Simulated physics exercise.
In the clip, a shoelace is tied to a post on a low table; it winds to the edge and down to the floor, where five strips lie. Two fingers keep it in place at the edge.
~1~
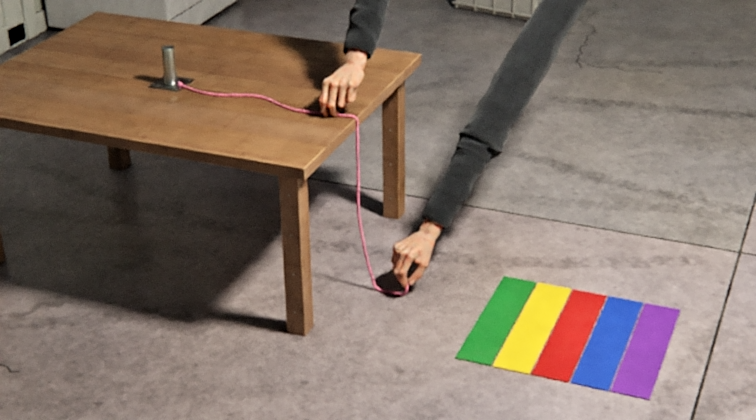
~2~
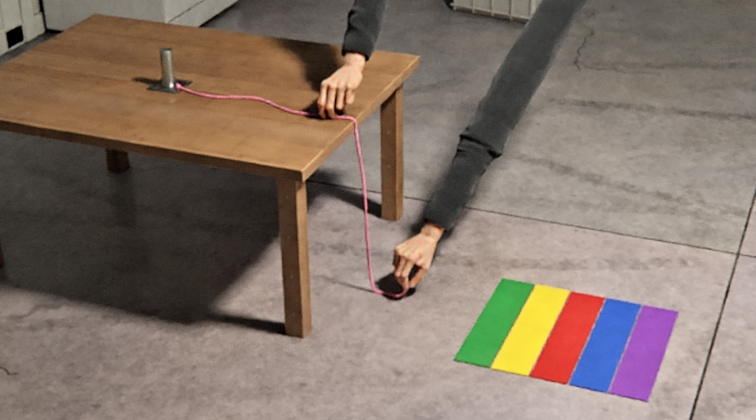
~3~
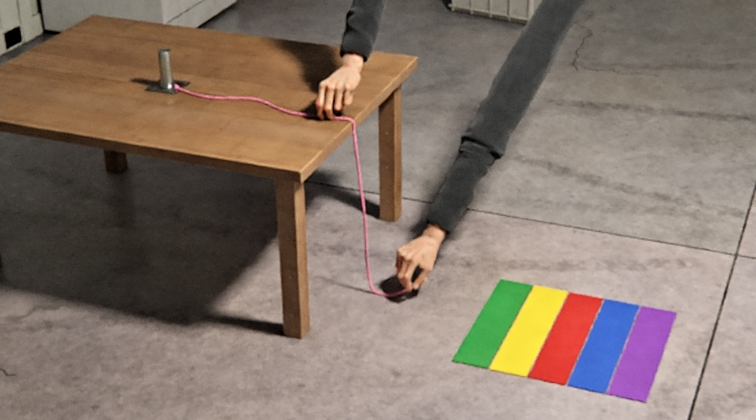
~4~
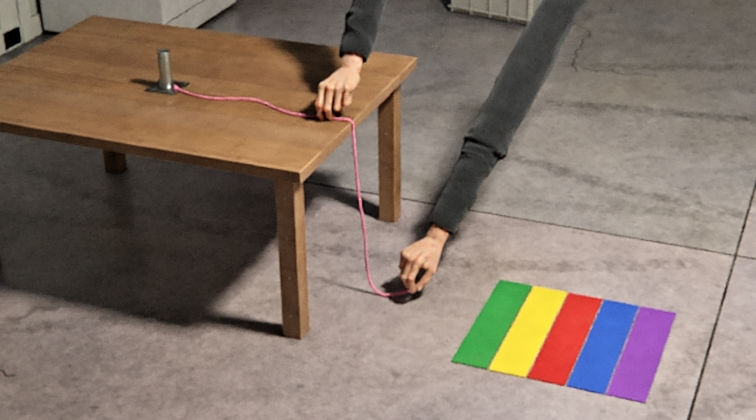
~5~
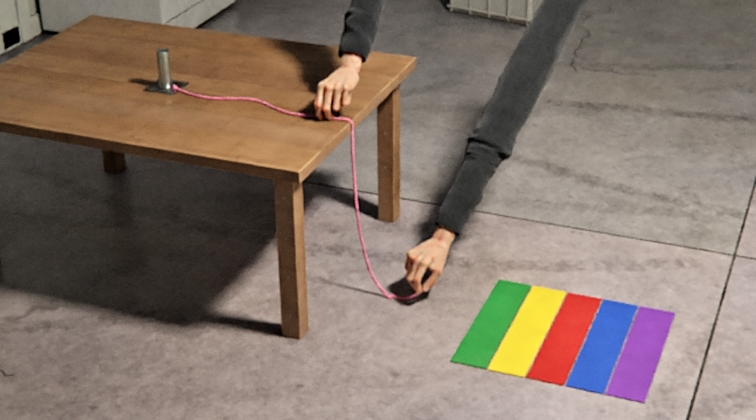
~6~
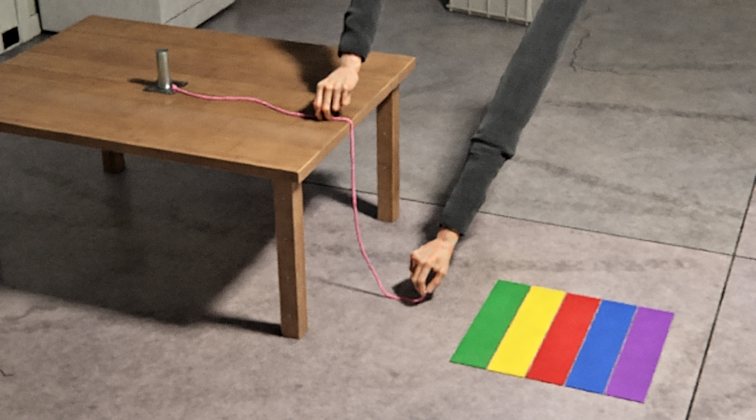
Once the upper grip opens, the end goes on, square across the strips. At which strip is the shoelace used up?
At the yellow one.
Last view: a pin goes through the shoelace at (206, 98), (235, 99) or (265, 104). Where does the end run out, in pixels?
Expect roughly (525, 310) for the first, (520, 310) for the second and (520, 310) for the third.
Soon after, end near (457, 297); short of the strips.
Then, end near (501, 306); over green.
At full stretch, end near (526, 311); over yellow. It gets as far as the yellow strip.
